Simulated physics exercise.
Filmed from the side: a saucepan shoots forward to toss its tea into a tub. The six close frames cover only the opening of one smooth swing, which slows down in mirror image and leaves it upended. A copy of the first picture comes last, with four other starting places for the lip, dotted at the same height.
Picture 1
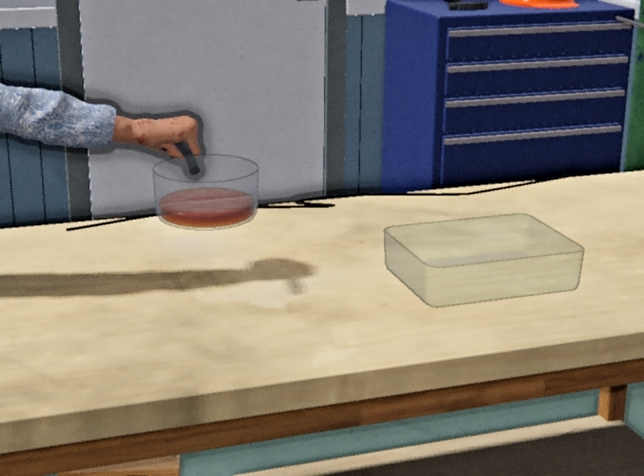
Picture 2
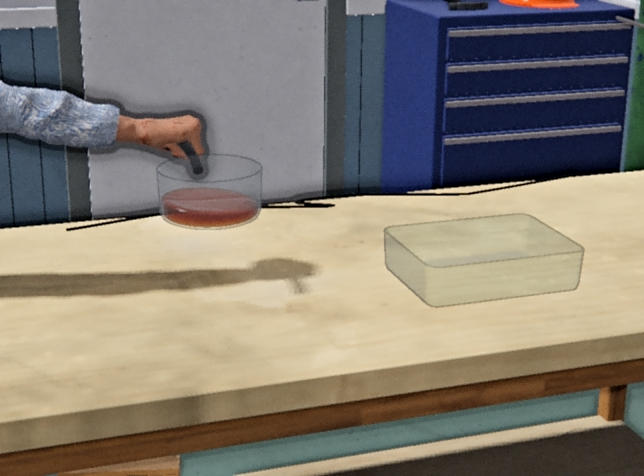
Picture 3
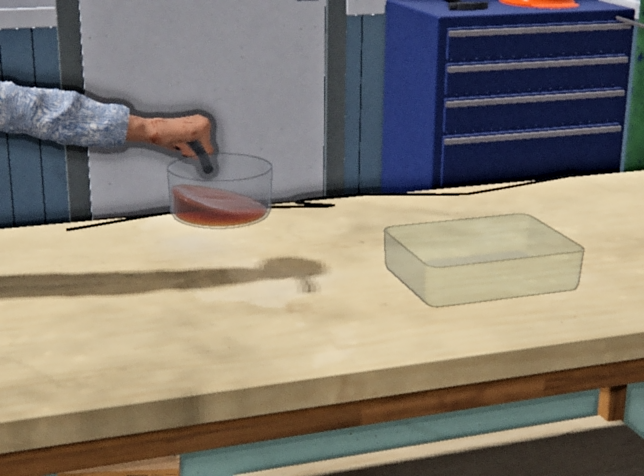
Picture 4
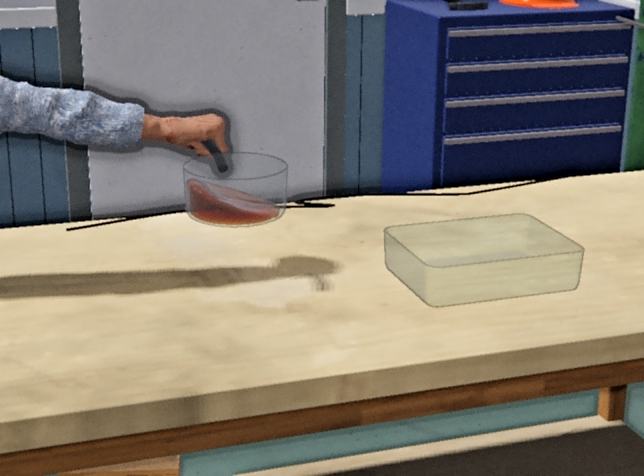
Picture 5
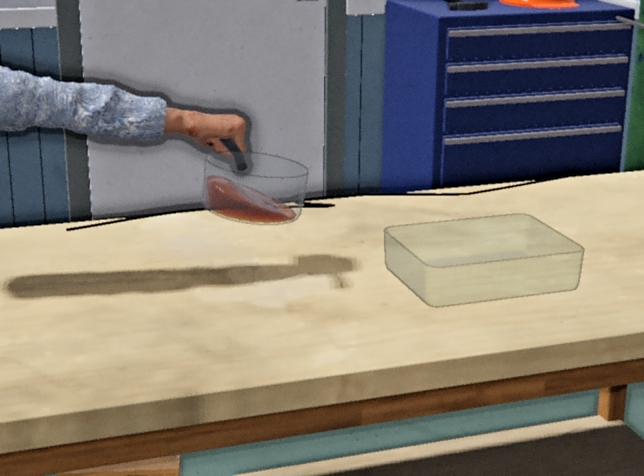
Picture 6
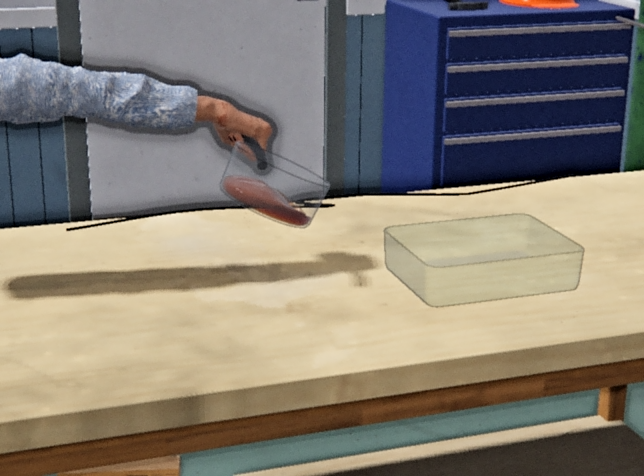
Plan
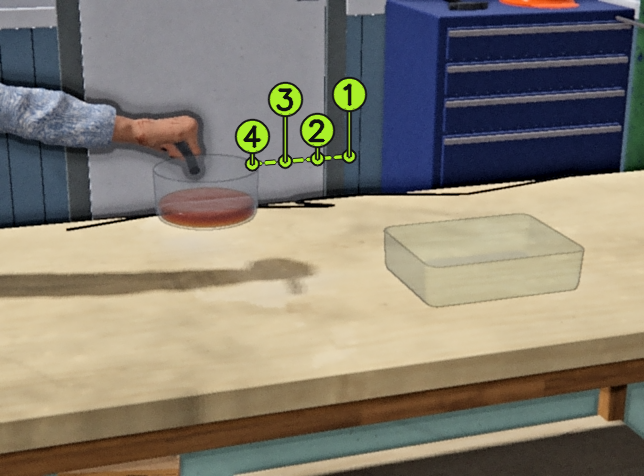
A hand in a fuzzy grey-blue sleeve grips a clear, round container of reddish-brown liquid above a pale wooden workbench, seen from the side by a still camera. An empty, translucent yellowish tub sits on the right, with a blue drawer cabinet and grey panel behind. The arm moves the container rightward, the liquid sloshes up its left side, and the container tilts toward the right.
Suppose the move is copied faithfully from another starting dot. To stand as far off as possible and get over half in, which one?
The answer is spot 3.
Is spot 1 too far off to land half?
No, not at all.
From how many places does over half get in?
Three.
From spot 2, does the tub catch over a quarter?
Yes, clearly.
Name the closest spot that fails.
That would be 4.
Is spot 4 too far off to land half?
Yes, that goes wrong.
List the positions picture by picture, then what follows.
Upright, lip at (255, 163); tub from (424, 307) to (577, 288); nothing has left yet, in the first frame.
Upright, lip at (258, 163); nothing has left yet, in the second frame.
Upright, lip at (268, 162); nothing has left yet, in the third frame.
Upright, lip at (283, 161); nothing has left yet, in the fourth frame.
Tipped about 8°, lip at (304, 166); nothing has left yet, in the fifth frame.
Tipped about 26°, lip at (325, 180); nothing has left yet, in the sixth frame.
In lime, 1 at (349, 156); 2 at (317, 158); 3 at (285, 161); 4 at (252, 164).
For spot 1, about 82 % lands in the tub, 6 % falls short and 12 % goes beside or beyond.
For spot 2, about 79 % lands in the tub, 7 % falls short and 13 % goes beside or beyond.
For spot 3, about 65 % lands in the tub, 26 % falls short and 9 % goes beside or beyond.
For spot 4, about 29 % lands in the tub, 66 % falls short and 5 % goes beside or beyond.
